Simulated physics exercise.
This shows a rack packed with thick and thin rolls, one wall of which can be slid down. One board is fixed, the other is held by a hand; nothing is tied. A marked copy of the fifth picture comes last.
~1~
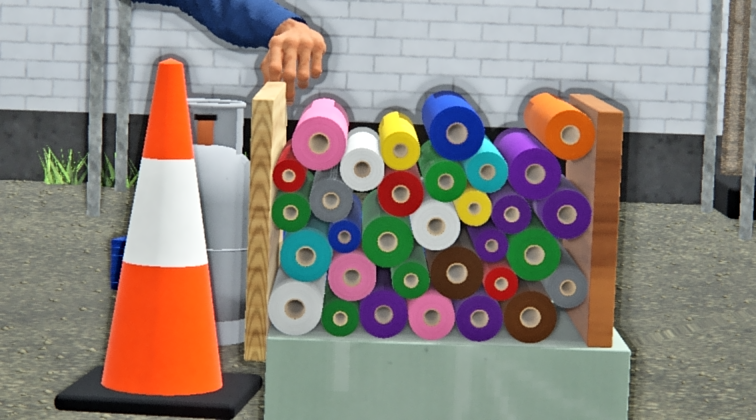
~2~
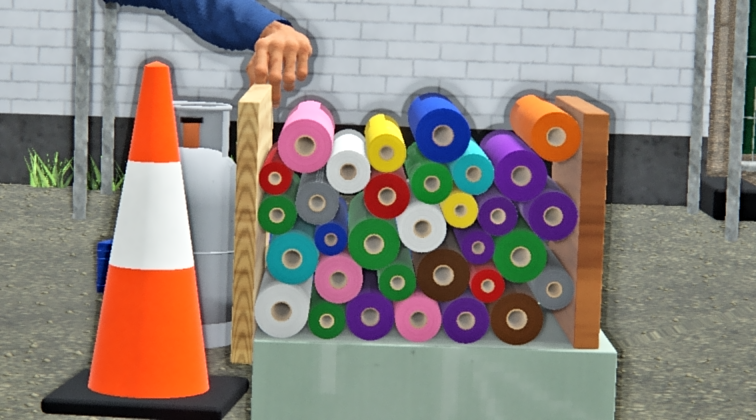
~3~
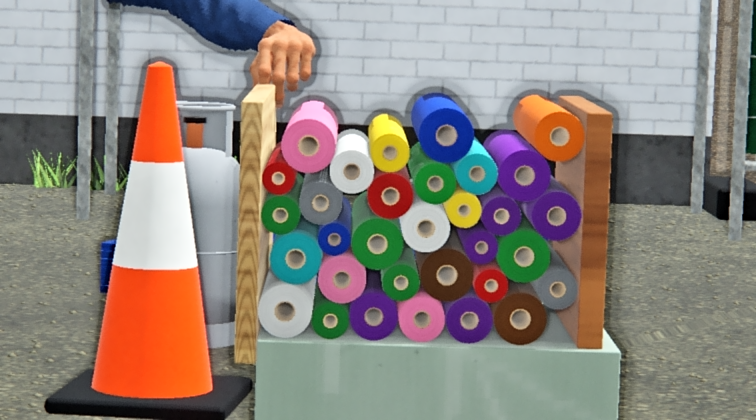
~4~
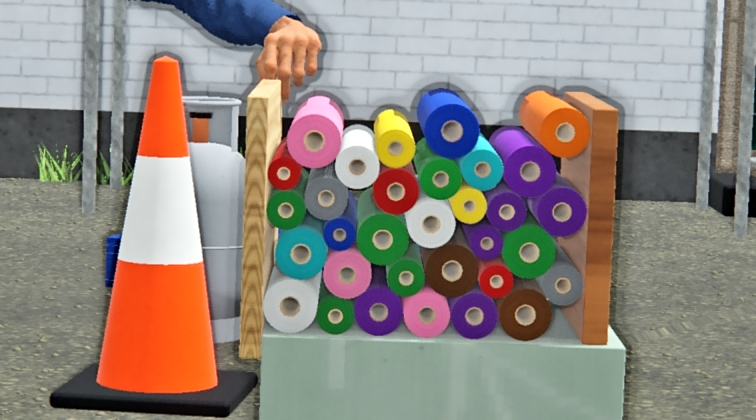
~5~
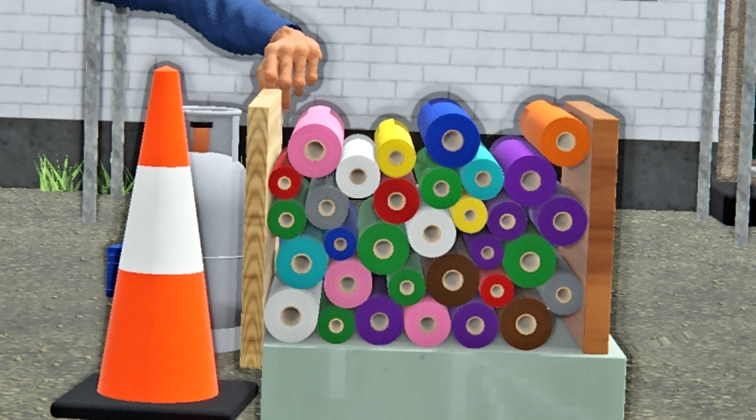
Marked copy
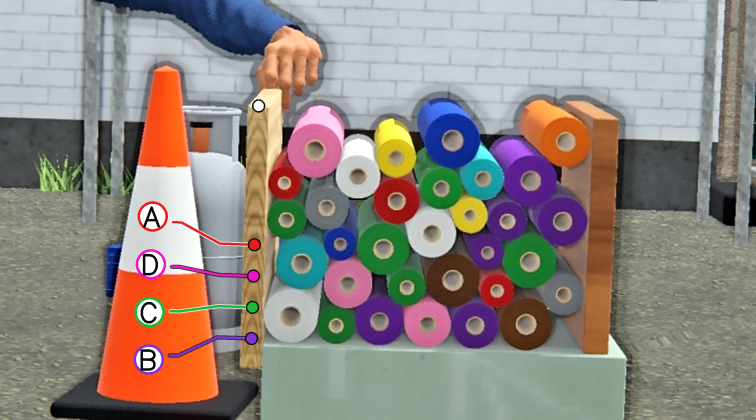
The stacked colourful rolls stay still between two wooden boards as the view shifts slightly.
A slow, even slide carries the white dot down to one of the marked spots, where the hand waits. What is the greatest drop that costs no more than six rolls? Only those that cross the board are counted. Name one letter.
Mark D is as low as it can go.
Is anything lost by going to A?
Yes.
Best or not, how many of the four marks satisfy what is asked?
Two of the four.
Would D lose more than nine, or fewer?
At D, fewer than nine.
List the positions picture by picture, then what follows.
In the first picture, a blue roll (345, 237); a purple roll (567, 214); a white roll (363, 169).
In the second picture, a white roll (349, 171); a blue roll (443, 135).
In the third picture, side board (257, 212); a white roll (285, 311).
In the fourth picture, a brown roll (525, 314); a red roll (497, 281).
In the fifth picture, a blue roll (340, 244); a purple roll (563, 221); a white roll (358, 176).
On the copy, A at (254, 245); B at (251, 338); C at (252, 308); D at (253, 276); the white dot at (258, 106).
On D. First, top of the board (267, 183).
Then, top of the board (265, 271).
Finally, top of the board (265, 275), three out over the board.
By contrast, A three out over the board; B more than six out over the board; C more than six out over the board.
